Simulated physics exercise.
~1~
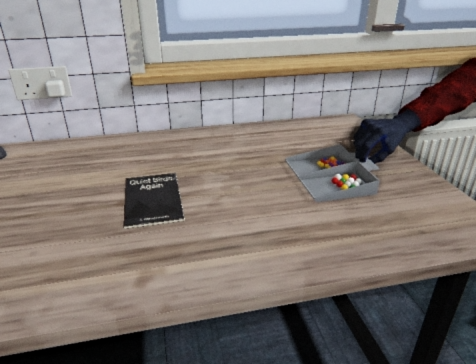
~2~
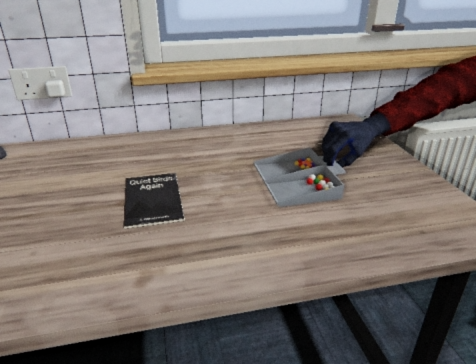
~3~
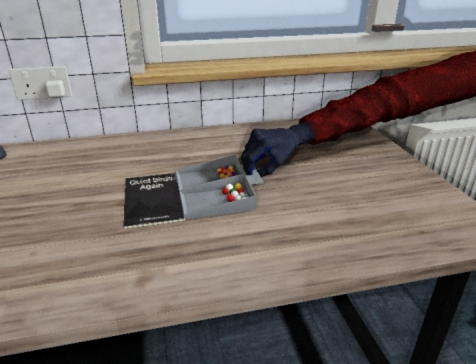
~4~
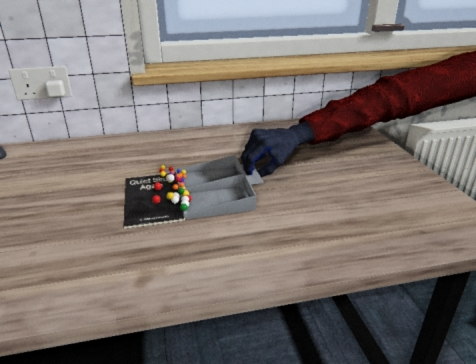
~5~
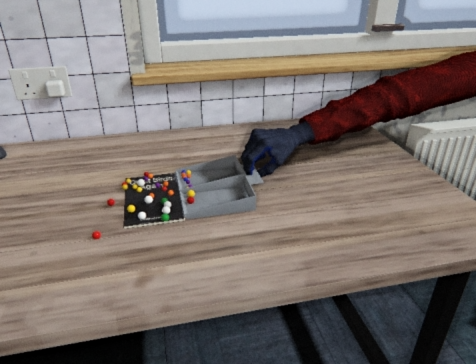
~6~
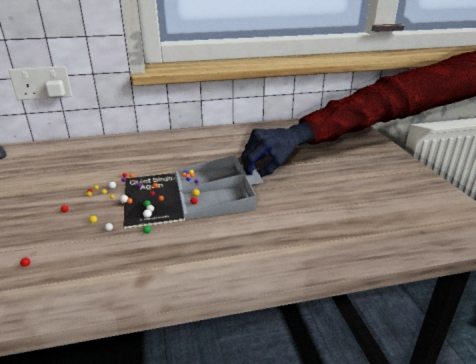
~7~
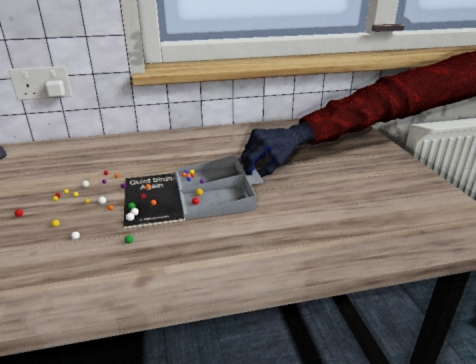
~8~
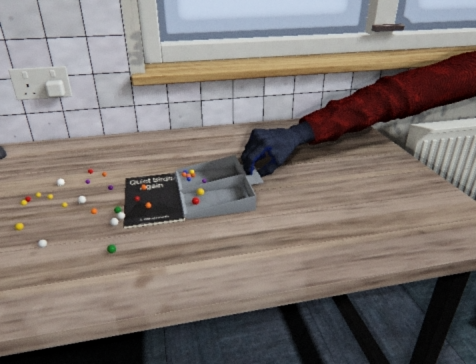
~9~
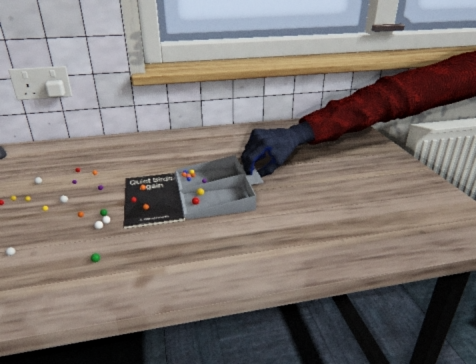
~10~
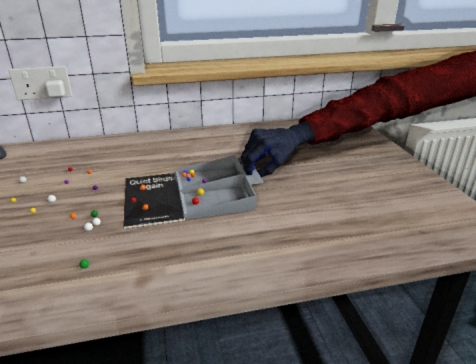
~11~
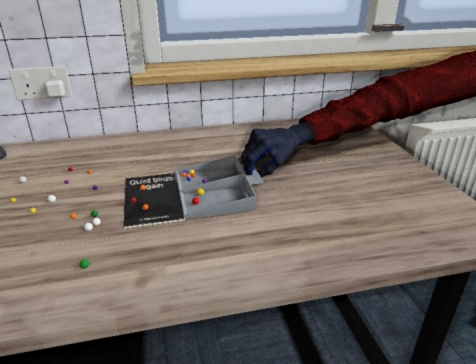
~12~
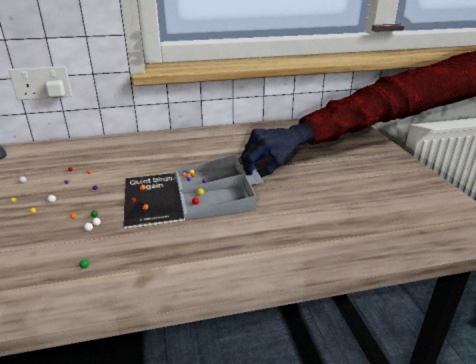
On a wooden table below a window, a dark-gloved hand in a red sleeve holds a grey sorting tray with small colourful balls in both of its parts. The hand pushes the tray left toward a thin black book lying flat. The tray stops against the book, and balls from both parts spill over the rim onto its cover. Many roll on across the tabletop to the left, spreading out as they go. They come to rest scattered over the wood, with a few on the book and a few still in the tray, the hand remaining beside it.
